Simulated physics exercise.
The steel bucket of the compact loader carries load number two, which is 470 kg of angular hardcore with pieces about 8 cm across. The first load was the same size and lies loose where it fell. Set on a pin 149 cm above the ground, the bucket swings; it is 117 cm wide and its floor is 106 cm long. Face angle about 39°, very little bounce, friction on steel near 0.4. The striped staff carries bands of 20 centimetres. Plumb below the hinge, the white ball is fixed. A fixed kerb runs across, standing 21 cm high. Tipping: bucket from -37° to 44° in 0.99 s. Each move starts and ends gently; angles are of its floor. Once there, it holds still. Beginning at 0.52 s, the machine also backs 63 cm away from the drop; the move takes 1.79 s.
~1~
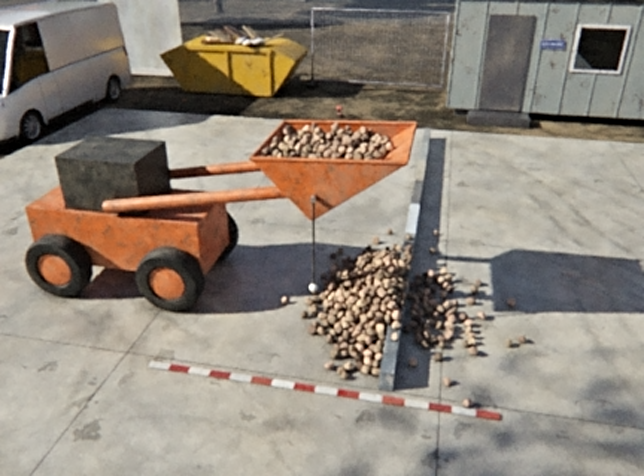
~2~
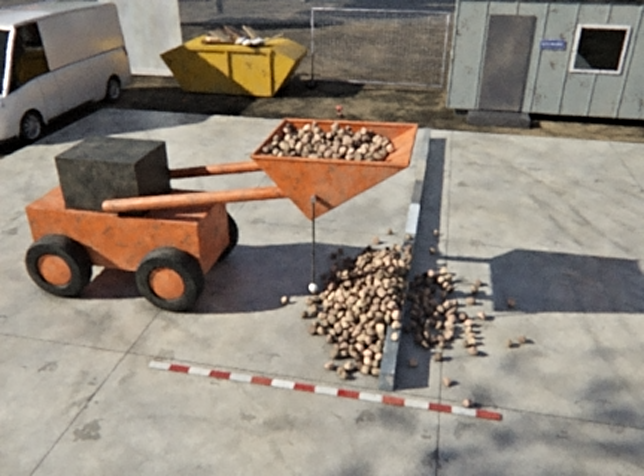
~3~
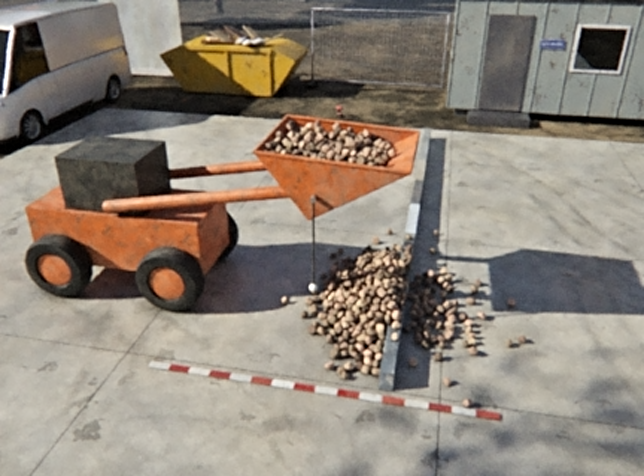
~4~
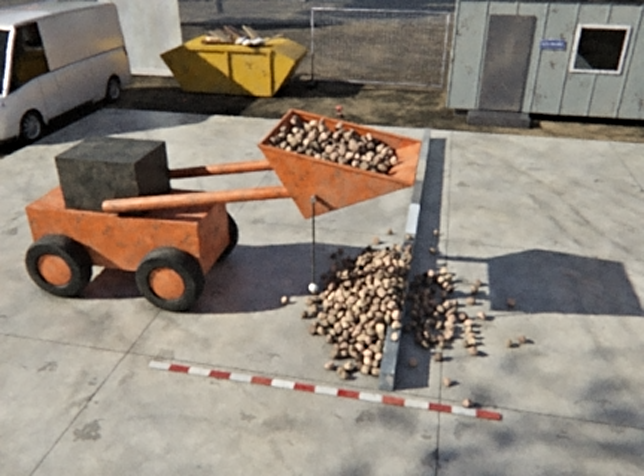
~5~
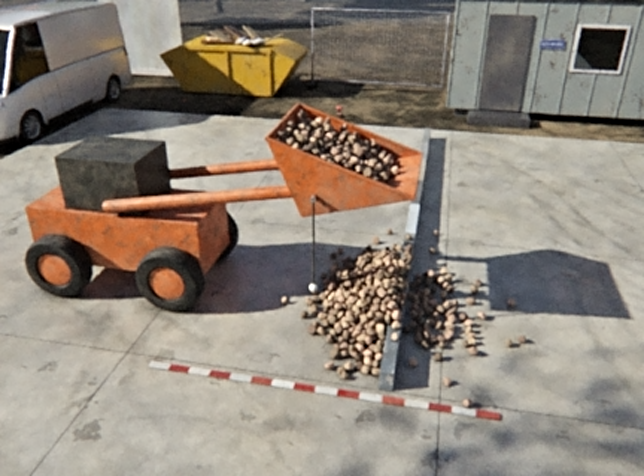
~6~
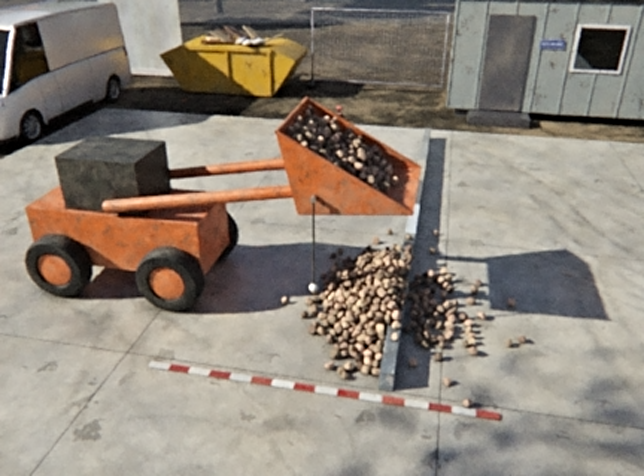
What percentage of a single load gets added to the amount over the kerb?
40 %.
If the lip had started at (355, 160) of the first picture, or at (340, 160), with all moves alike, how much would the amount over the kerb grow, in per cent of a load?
Roughly 0 and 0 percent, in that order.
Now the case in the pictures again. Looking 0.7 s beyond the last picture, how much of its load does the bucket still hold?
I'd say about 60 per cent.
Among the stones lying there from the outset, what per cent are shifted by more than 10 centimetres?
I'd say roughly 10 per cent of them.
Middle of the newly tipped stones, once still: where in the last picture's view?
I'd say close to (384, 294).
Then, 0.3 s after the last picture the floor is at 31°; in per cent of one load, 100 in the bucket, 87 on this side of the kerb, 13 over the kerb; the foremost stones are at (490, 319).
Then, 0.7 s after the last picture the floor is at 44°; in per cent of one load, 62 in the bucket, 125 on this side of the kerb, 13 over the kerb; the foremost stones are at (490, 319).
Then, 2.3 s after the last picture the floor is at 44°; in per cent of one load, 0 in the bucket, 147 on this side of the kerb, 53 over the kerb; the foremost stones are at (532, 313).
Then, 5.1 s after the last picture the floor is at 44°; in per cent of one load, 0 in the bucket, 147 on this side of the kerb, 53 over the kerb; the foremost stones are at (532, 313). Net gain over the kerb, 40.
